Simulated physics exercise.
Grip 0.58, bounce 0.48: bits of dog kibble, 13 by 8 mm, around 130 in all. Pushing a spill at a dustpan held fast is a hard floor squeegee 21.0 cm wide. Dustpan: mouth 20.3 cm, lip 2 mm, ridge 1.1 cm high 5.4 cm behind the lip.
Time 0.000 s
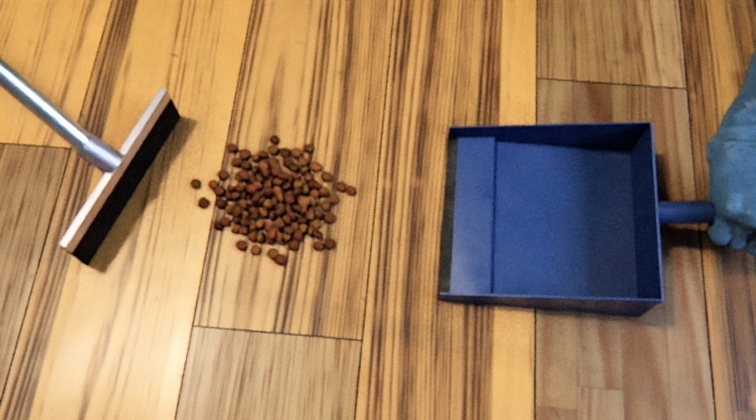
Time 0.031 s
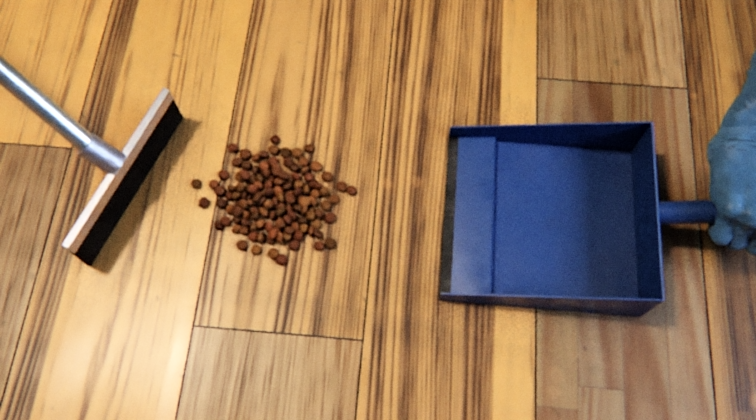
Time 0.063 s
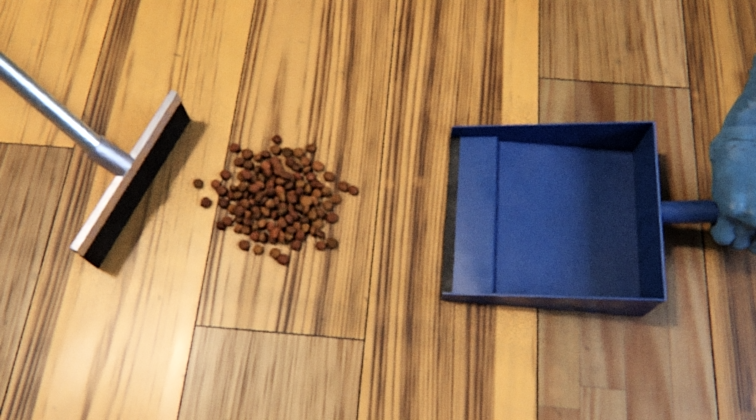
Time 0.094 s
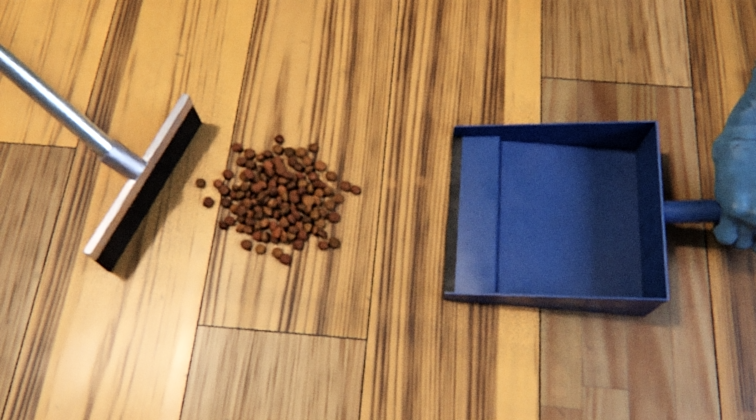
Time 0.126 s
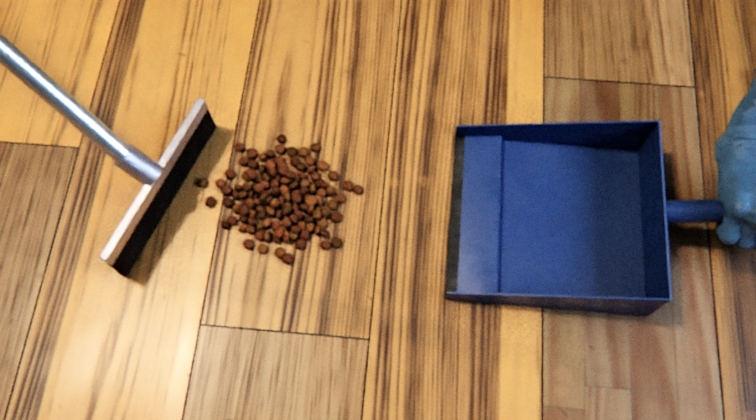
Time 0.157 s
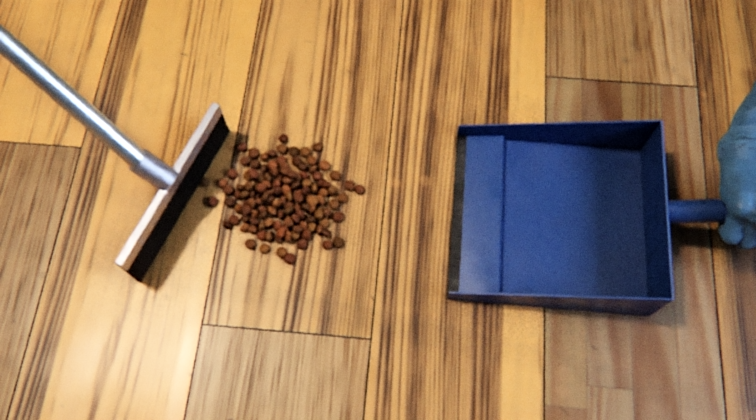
At first, a squeegee on a metal pole sits left of a loose pile of brown kibble on a wooden floor, while a gloved hand holds a blue dustpan at right. The blade then slides rightward and slightly down to the pile's left edge, the heap looking almost unchanged.
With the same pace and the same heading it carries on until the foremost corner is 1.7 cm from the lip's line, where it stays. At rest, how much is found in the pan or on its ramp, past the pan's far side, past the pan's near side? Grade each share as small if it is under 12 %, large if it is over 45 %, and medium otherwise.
In the pan or on its ramp: Medium; past the pan's far side: Small; past the pan's near side: Medium.
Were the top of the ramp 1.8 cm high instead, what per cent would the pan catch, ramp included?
I'd expect close to 15 per cent.
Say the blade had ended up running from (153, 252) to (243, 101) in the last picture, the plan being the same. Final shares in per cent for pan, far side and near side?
Split: Pan = 10, far = 0, near = 10.
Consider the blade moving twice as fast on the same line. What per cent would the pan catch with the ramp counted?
Some 30 %.
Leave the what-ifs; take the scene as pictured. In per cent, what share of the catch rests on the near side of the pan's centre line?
Roughly 90 in a hundred.
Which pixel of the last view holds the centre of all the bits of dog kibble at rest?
(435, 261).
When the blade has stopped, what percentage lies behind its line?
Some 15 per cent.
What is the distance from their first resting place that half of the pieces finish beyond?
The figure is about 20 cm.
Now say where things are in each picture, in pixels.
The first picture shows blade from (68, 247) to (165, 96), moved 0.0 cm, 0 of the pieces shifted so far; middle of the pieces at (274, 202); pan at (556, 224).
The second picture shows blade from (71, 247) to (168, 97), moved 0.3 cm, 0 of the pieces shifted so far; middle of the pieces at (274, 202).
The third picture shows blade from (80, 250) to (175, 99), moved 1.0 cm, 0 of the pieces shifted so far; middle of the pieces at (276, 201).
The fourth picture shows blade from (92, 254) to (187, 102), moved 2.3 cm, 0 of the pieces shifted so far; middle of the pieces at (278, 201).
The fifth picture shows blade from (109, 259) to (203, 107), moved 4.0 cm, 0 of the pieces shifted so far; middle of the pieces at (281, 201).
The sixth picture shows blade from (124, 265) to (217, 111), moved 5.6 cm, 0 of the pieces shifted so far; middle of the pieces at (283, 200); pan at (566, 222). Its pace works out near 0.52 m/s, heading 18 degrees towards the viewer's side.
Then, at 0.42 s, middle of the blade 18 cm from the lip; 0 % over the lip, far side 0 %, near side 0 %.
Then, at 0.59 s, middle of the blade 10 cm from the lip; 0 % over the lip, far side 0 %, near side 15 %.
After 0.88 s, middle of the blade 5 cm from the lip; 15 % over the lip, far side 0 %, near side 30 %.
At rest (1.3 s), pan 15 %, far side 0 %, near side 30 %, in front of the lip or behind the blade 55 %.
